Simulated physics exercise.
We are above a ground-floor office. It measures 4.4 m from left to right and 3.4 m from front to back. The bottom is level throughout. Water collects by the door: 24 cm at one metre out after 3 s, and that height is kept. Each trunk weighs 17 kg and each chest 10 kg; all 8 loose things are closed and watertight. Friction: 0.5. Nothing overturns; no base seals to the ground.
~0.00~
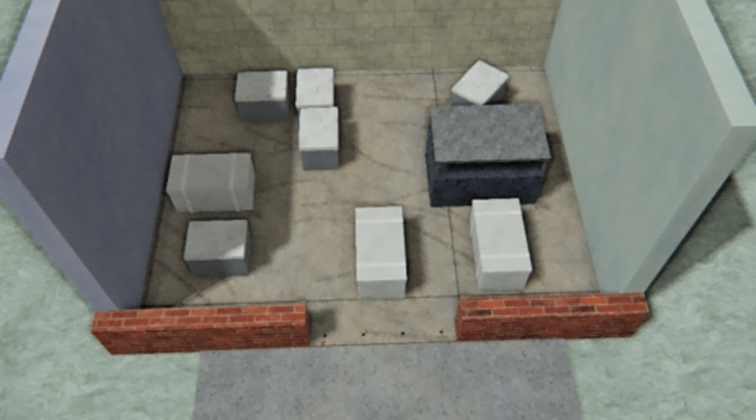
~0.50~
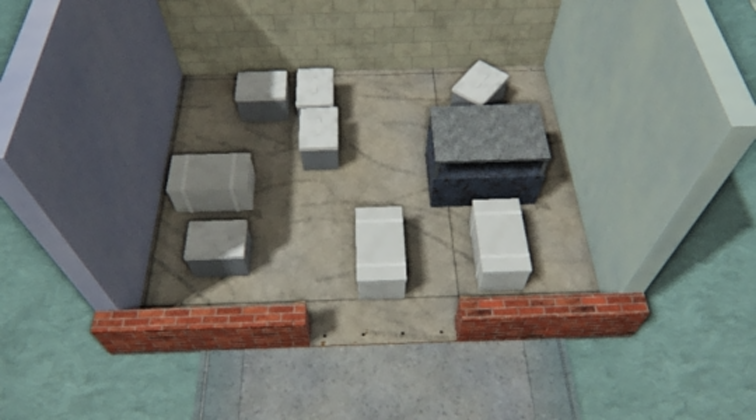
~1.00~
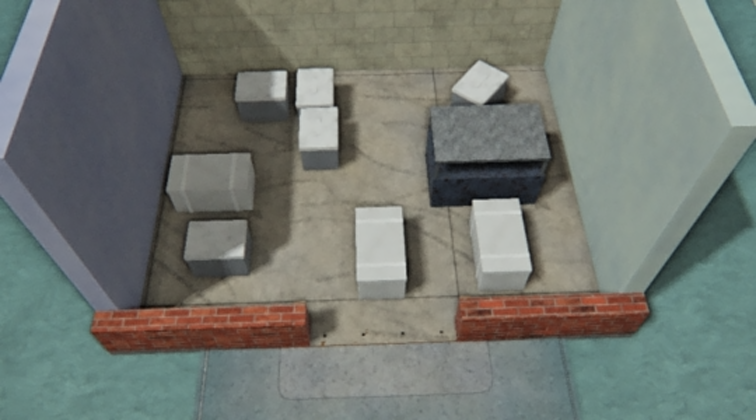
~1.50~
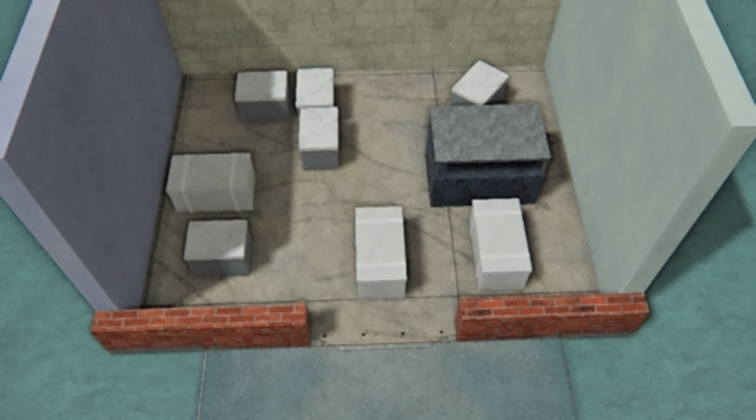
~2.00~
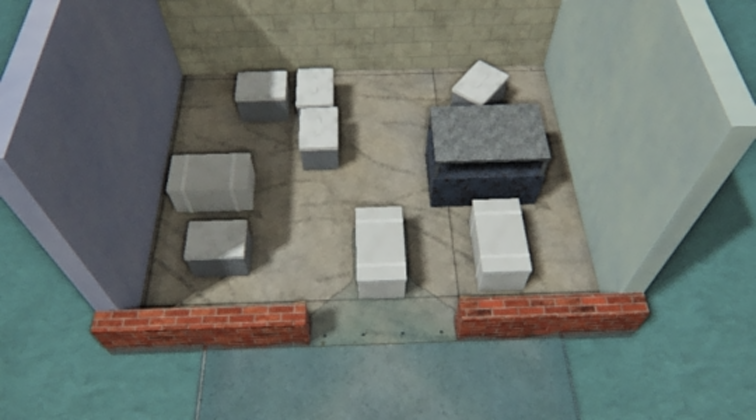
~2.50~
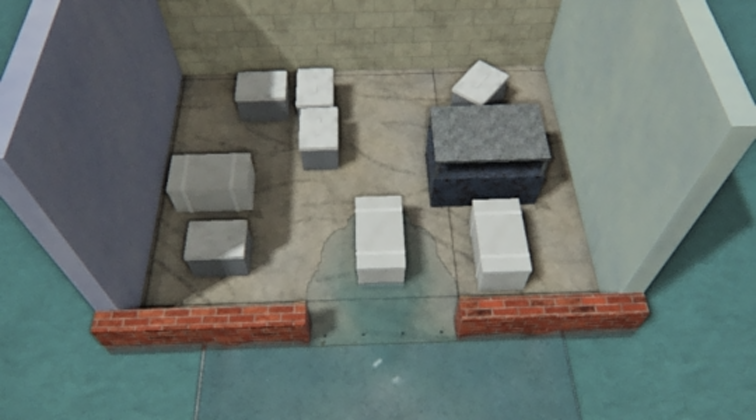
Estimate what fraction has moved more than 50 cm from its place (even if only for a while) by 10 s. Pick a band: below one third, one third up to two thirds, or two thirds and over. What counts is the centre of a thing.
The share is two thirds and over.
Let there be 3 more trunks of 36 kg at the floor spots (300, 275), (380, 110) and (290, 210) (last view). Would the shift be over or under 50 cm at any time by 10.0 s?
Note: Item 1 below threshold; item 2 above threshold; item 3 below threshold.
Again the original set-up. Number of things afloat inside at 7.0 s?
The number is 6.
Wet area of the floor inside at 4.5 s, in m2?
That flooded area is roughly 9.0 m2.
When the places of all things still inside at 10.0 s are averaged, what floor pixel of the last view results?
I'd say about (337, 210) in the last view.
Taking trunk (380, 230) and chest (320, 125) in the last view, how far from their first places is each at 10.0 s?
The first is 250 cm from its start, the second 200 cm.
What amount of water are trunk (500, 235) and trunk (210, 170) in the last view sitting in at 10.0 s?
Some 10 cm at the first, some 11 cm at the second.
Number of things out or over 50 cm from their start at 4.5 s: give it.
I get 1.
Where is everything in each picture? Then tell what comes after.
The first picture shows a trunk at (380, 242) rests on the ground; a chest at (319, 127), on the bottom; 0.0 m2 under water; 0 of 8 have shifted.
The second picture shows a trunk at (380, 242), on the bottom; a chest at (319, 127) rests on the ground; 0.0 m2 under water; 0 of 8 have shifted.
The third picture shows a trunk at (380, 242) rests on the ground; a chest at (319, 127) rests on the ground; water covers 0.0 m2; 0 of 8 have shifted.
The fourth picture shows a trunk at (380, 242) rests on the ground; a chest at (319, 127) rests on the ground; water covers 0.0 m2; 0 of 8 have shifted.
The fifth picture shows a trunk at (380, 242) rests on the ground; a chest at (319, 127) rests on the ground; 0.3 m2 under water; 0 of 8 have shifted.
The sixth picture shows a trunk at (380, 231) rests on the ground, 13 cm from its start; a chest at (319, 127) rests on the ground; 1.1 m2 under water; 1 of 8 have shifted.
After 3.5 s 1 of 8 are over 50 cm from their spots; 0 afloat.
After 4.5 s 1 of 8 are over 50 cm from their spots; 1 afloat.
After 7.0 s 4 of 8 are over 50 cm from their spots; 6 afloat.
After 10.0 s 6 of 8 are over 50 cm from their spots, and 7 have been at some point; 8 afloat.
